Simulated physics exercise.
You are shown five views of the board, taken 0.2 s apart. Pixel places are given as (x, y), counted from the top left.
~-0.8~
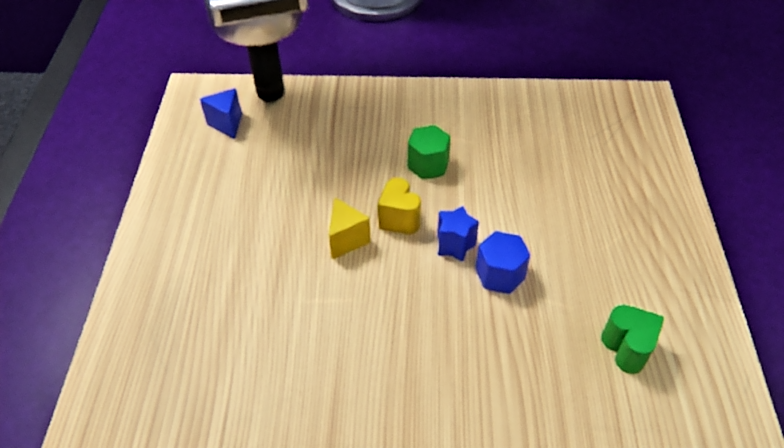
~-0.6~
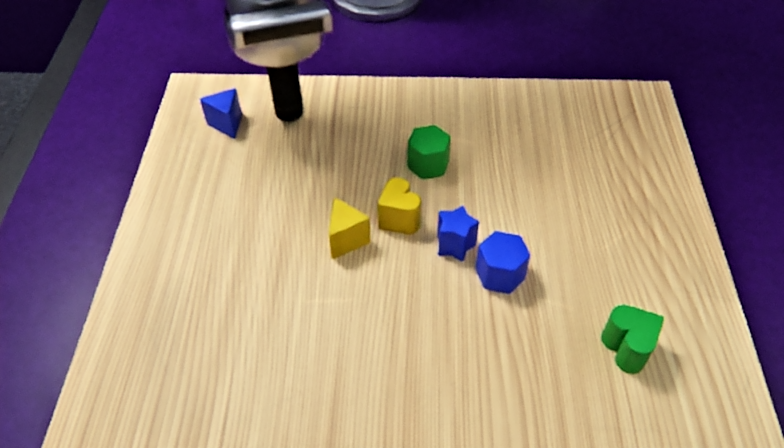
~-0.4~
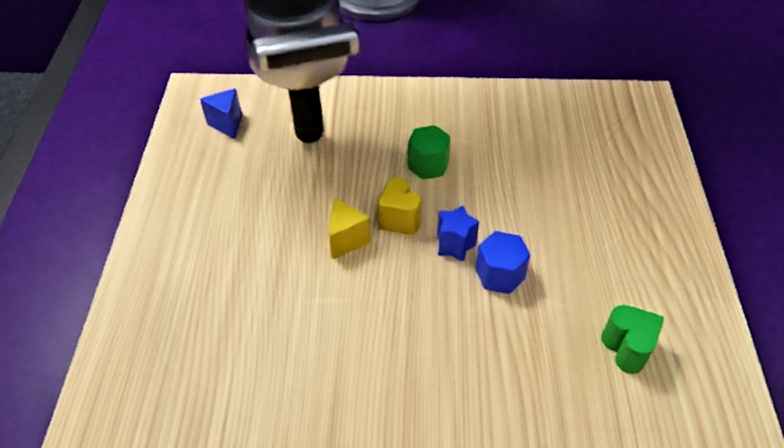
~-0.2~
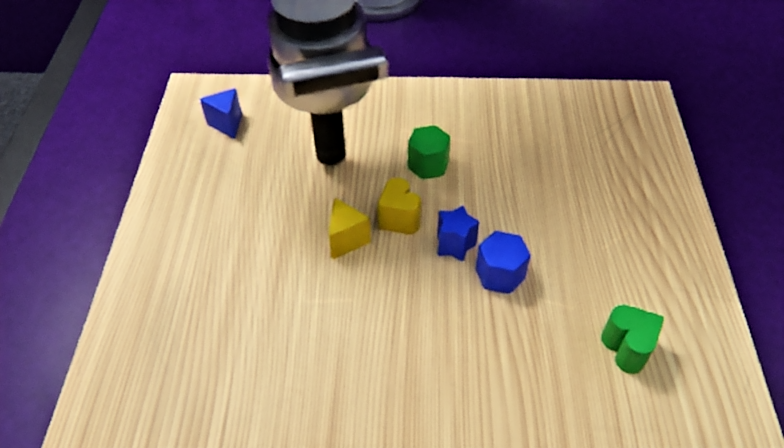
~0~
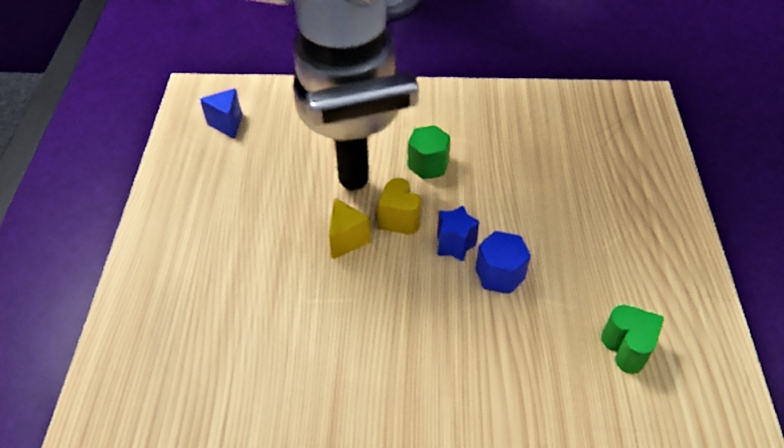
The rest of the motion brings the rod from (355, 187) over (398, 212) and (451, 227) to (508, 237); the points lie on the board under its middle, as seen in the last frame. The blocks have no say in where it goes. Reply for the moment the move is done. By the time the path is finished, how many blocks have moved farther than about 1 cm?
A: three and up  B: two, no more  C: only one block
The answer is A.
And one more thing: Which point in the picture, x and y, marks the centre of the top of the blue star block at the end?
In the picture, it is at (480, 244).
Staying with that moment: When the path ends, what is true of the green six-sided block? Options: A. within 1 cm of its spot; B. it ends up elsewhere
A - within 1 cm of its spot.
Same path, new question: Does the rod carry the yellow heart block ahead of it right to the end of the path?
My answer is no.
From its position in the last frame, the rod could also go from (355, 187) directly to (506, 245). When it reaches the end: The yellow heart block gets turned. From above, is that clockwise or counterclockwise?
Answer: With the clock.
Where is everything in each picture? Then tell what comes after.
Tip of the rod at (271, 93), middles of tops, yellow triangle at (344, 216), yellow heart block at (399, 194), green six-sided block at (429, 139), blue star block at (457, 220), blue six-sided block at (505, 250), in the first frame.
Rod at (290, 113), nothing pushed, in the second frame.
Rod at (310, 134), nothing pushed, in the third frame.
Rod at (331, 156), nothing pushed, in the fourth frame.
Rod at (354, 179), yellow triangle at (344, 216), yellow heart block at (399, 194), green six-sided block at (429, 139), blue star block at (457, 220), blue six-sided block at (505, 250), in the fifth frame.
The first path, step by step. One third of the way, rod at (399, 204); yellow heart block at (418, 210), turned 30° clockwise.
Two thirds of the way, rod at (453, 219); yellow heart block at (442, 229), turned 80° clockwise; blue star block at (480, 244); blue six-sided block at (519, 259), turned 20° anticlockwise.
At the end, rod at (509, 228); yellow triangle unmoved; yellow heart block at (442, 229), turned 80° clockwise; green six-sided block unmoved; blue star block at (480, 244); blue six-sided block at (519, 259), turned 20° anticlockwise.
